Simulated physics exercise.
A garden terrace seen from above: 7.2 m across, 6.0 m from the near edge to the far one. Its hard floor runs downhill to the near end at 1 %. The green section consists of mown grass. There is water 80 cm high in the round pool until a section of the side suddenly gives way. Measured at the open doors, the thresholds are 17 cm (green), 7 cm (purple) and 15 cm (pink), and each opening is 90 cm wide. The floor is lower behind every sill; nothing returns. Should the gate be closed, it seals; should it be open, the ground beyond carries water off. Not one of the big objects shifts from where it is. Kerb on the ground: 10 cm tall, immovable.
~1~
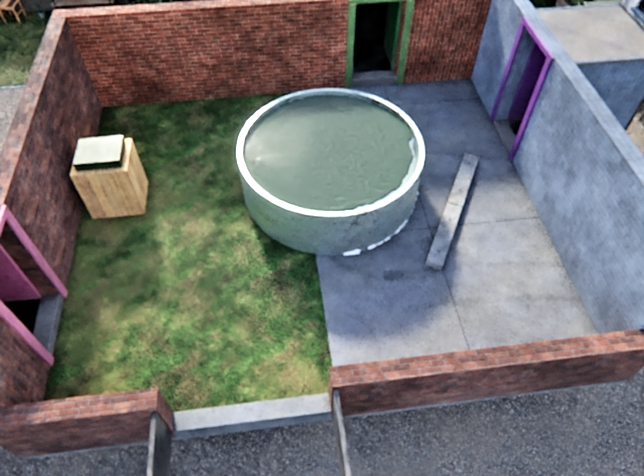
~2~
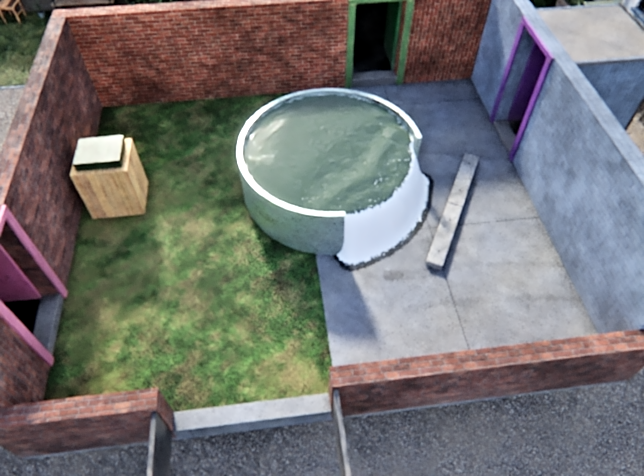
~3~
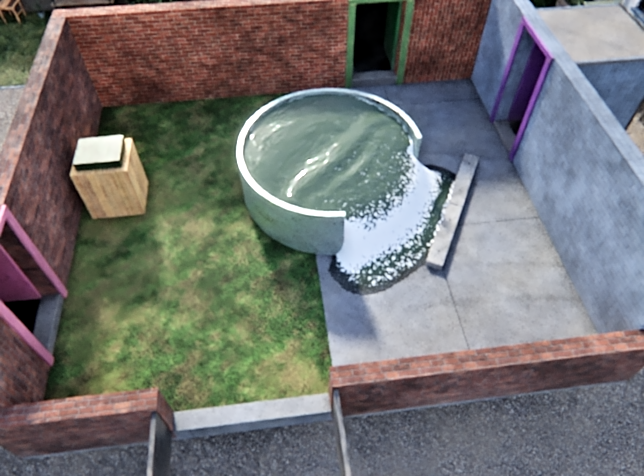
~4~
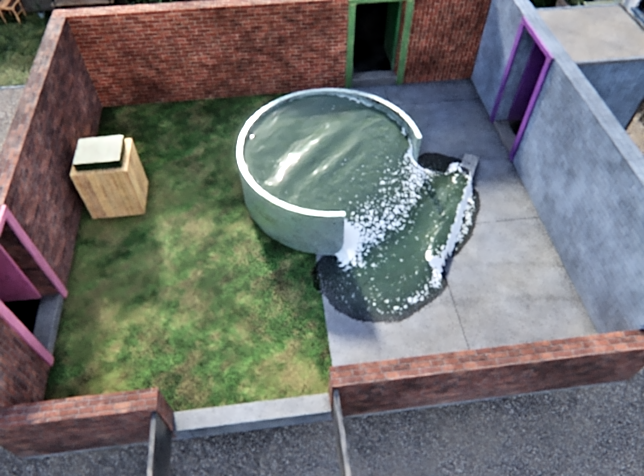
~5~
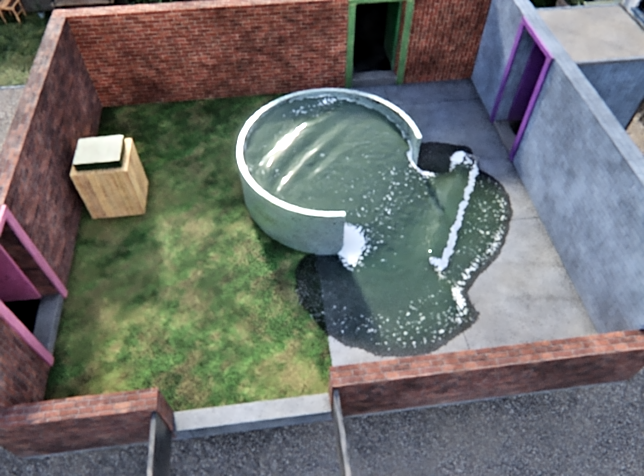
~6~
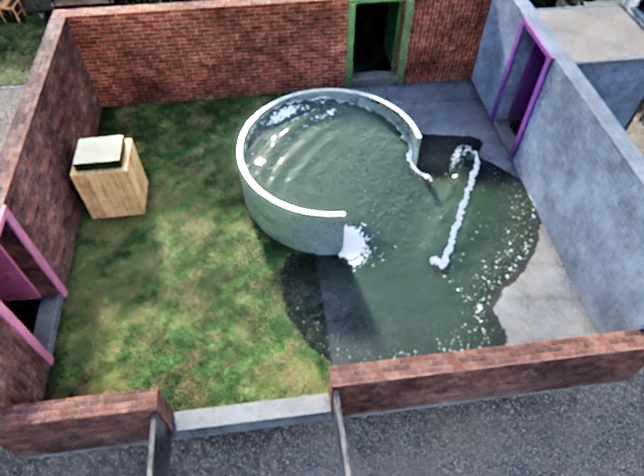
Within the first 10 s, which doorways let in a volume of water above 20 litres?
In the end the green door will see less than the limit; the purple door will see more than the limit; the pink door will see less than the limit.
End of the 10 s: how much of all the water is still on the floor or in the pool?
Some 86 per cent remains.
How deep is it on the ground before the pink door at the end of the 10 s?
I'd say close to 11.5 cm.
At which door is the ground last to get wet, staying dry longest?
That would be the pink one.
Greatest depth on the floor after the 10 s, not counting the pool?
Depth max: Approx. 14 cm.
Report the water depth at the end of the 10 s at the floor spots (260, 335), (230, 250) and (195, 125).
Around 8 cm, 9 cm and 6 cm, in the order given.
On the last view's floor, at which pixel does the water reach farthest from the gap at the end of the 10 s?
Roughly at pixel (103, 110).
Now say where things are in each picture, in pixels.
The first frame shows still water, 80 cm deep, in the round pool at (331, 149).
In the second frame, the front is at (420, 174), 1.2 m from the gap at (401, 211); 0.5 m2 of floor is under water; 80 cm left at the back of the round pool.
In the third frame, water pours out at (401, 214) and has run 1.4 m, to (448, 174); deepest outside 46 cm, 80 cm at the round pool's back.
In the fourth frame, water pours out at (400, 216) and has run 1.8 m, to (458, 163); deepest outside 40 cm, 80 cm at the round pool's back.
In the fifth frame, the front is at (382, 349), 2.2 m from the gap at (400, 216); 6.4 m2 of floor is under water; 78 cm left at the back of the round pool.
In the sixth frame, water pours out at (400, 216) and has run 2.6 m, to (408, 382); deepest outside 37 cm, 71 cm at the round pool's back.
A moment later water covers 35 % of the floor and is deepest (62 cm) near (598, 358); green door not reached, purple door 12 cm at the sill, 0 L in, pink door not reached.
Soon after water covers 40 % of the floor and is deepest (60 cm) near (500, 357); green door not reached, purple door 9 cm at the sill, 5 L in, pink door not reached.
Next water covers 55 % of the floor and is deepest (37 cm) near (443, 269); green door 9 cm at the sill, 0 L in, purple door 12 cm at the sill, 10 L in, pink door not reached.
Later on water covers 85 % of the floor and is deepest (22 cm) near (469, 111); green door 15 cm at the sill, 0 L in, purple door 10 cm at the sill, 51 L in, pink door 15 cm at the sill, 0 L in.
At the end water covers 95 % of the floor and is deepest (14 cm) near (84, 203); green door 8 cm at the sill, 0 L in, purple door 9 cm at the sill, 79 L in, pink door 12 cm at the sill, 1 L in.
